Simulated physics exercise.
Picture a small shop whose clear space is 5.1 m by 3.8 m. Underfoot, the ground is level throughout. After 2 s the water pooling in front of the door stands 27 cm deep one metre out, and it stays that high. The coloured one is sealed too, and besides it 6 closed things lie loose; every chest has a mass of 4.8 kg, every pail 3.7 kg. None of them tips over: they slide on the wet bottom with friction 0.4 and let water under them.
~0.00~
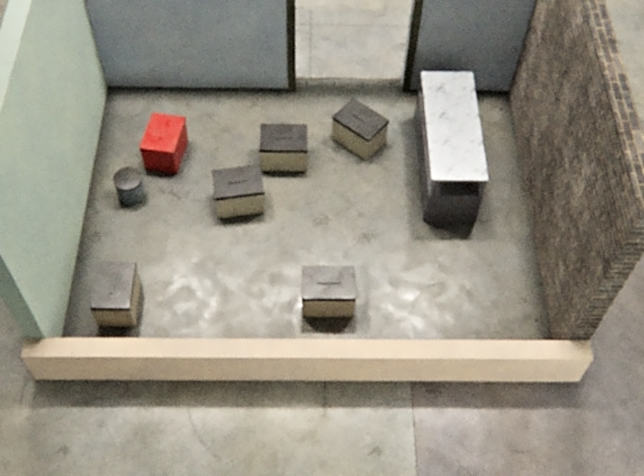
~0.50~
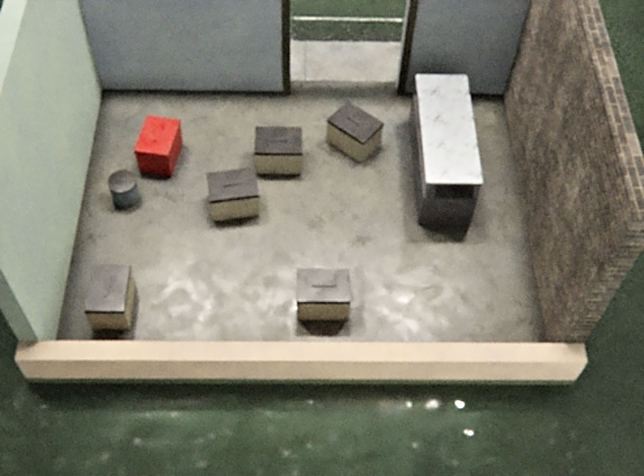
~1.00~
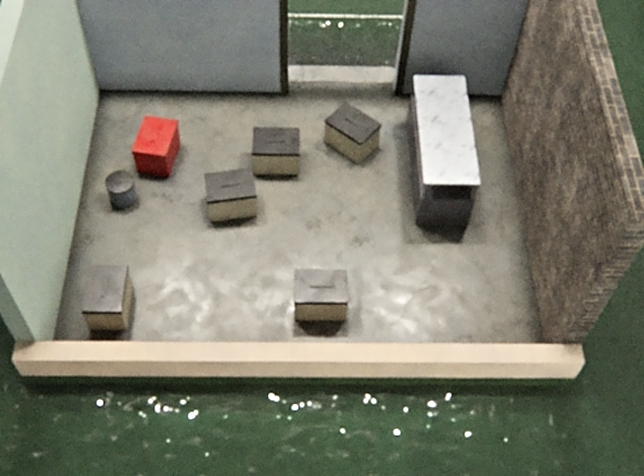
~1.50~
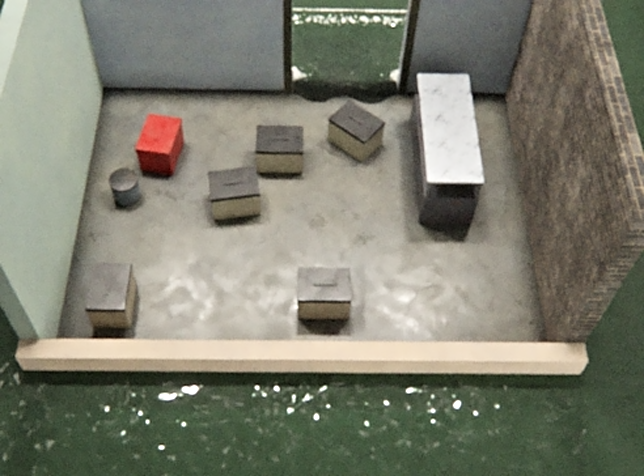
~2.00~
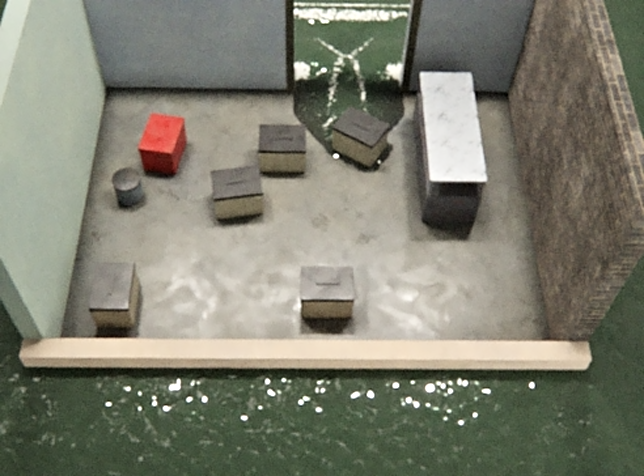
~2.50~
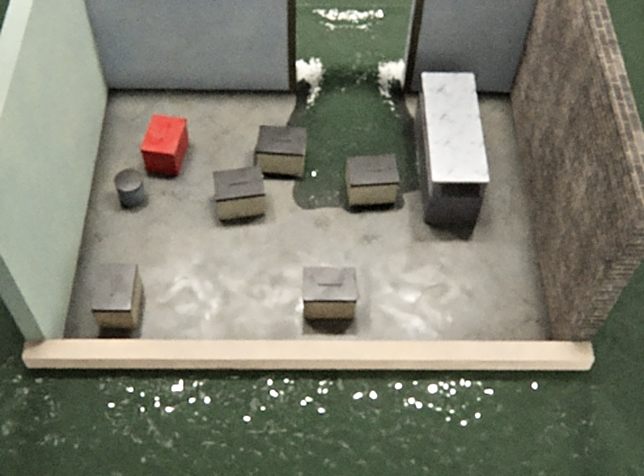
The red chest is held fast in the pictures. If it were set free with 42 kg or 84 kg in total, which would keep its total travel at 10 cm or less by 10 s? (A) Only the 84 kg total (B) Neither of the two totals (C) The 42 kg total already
C, the 42 kg total already.
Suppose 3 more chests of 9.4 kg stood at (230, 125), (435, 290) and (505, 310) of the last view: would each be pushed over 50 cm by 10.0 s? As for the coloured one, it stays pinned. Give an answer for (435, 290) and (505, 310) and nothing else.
In that order: Beyond it, beyond it.
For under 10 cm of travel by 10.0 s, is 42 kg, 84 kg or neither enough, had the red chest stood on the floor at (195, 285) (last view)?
The smaller is enough.
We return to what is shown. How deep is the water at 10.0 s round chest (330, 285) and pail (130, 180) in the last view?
Depths: Near 8 cm, then near 10 cm.
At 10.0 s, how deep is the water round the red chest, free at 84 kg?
8 cm, roughly.
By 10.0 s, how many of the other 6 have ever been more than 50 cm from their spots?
I get 6.
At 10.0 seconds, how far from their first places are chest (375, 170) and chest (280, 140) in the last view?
First 200 cm, then 140 cm.
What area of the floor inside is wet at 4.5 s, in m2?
About 13 m2.
After 3.5 s the red chest would be 0 cm from its start with 42 kg and 0 cm from its start with 84 kg; 1 cm of water round it then.
After 4.5 s the red chest would be 0 cm from its start with 42 kg and 0 cm from its start with 84 kg; 1 cm of water round it then.
After 7.0 s the red chest would be 0 cm from its start with 42 kg and 0 cm from its start with 84 kg; 3 cm of water round it then.
After 10.0 s the red chest would be 1 cm from its start with 42 kg and 0 cm from its start with 84 kg; 8 cm of water round it then.
